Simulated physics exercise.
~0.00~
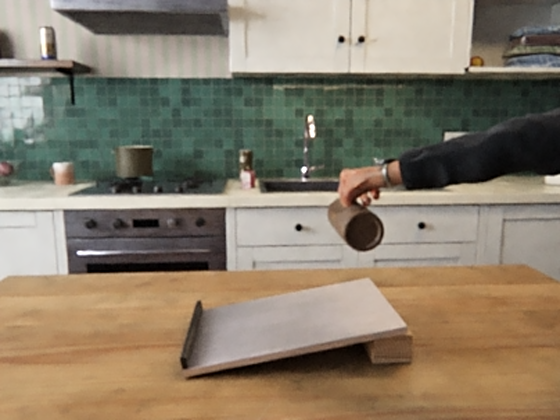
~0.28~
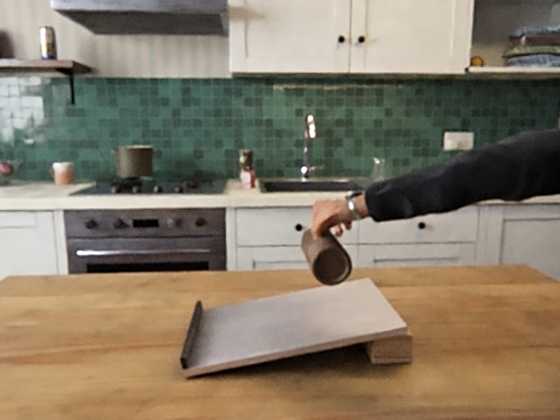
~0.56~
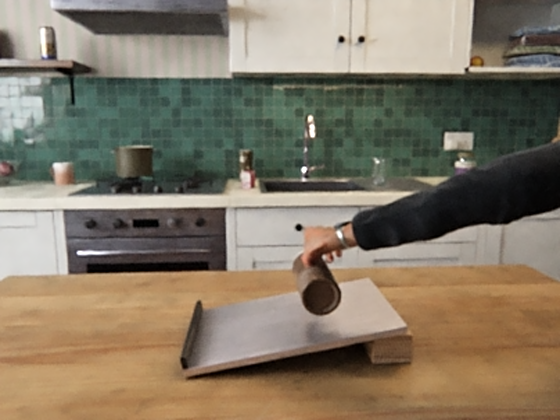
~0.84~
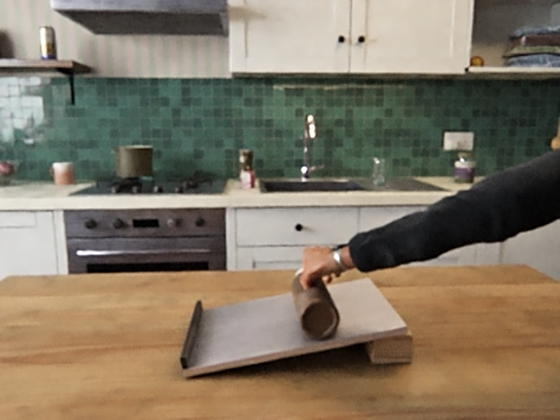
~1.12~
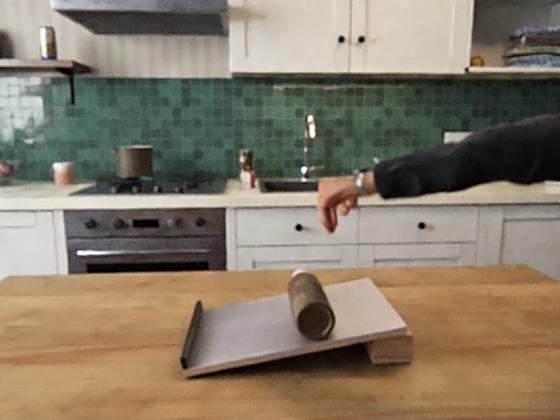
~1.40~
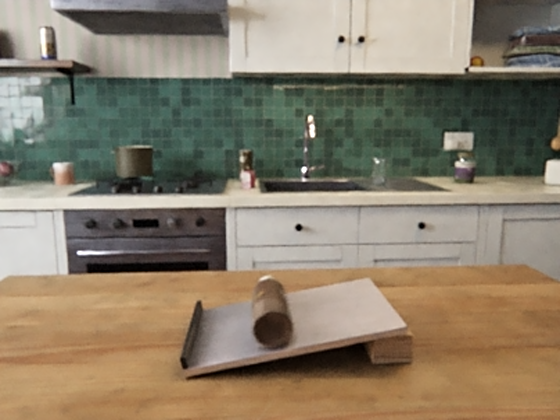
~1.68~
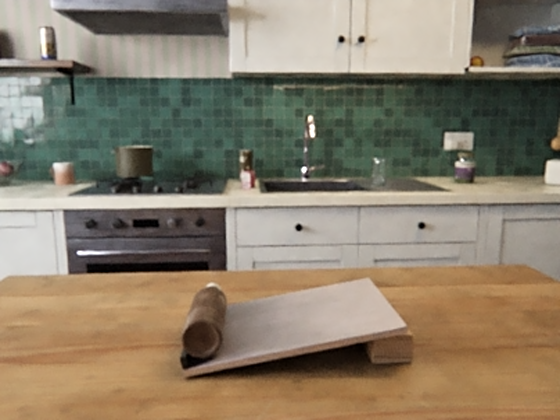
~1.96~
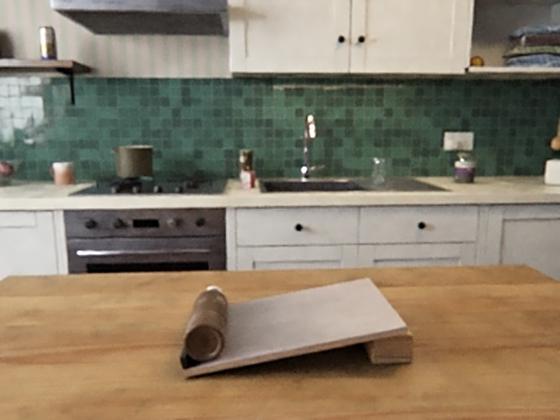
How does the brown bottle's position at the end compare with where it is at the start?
At the start the brown bottle is held in the air above the raised right end of the board. By the end it lies at the low left end of the board, against the dark strip.
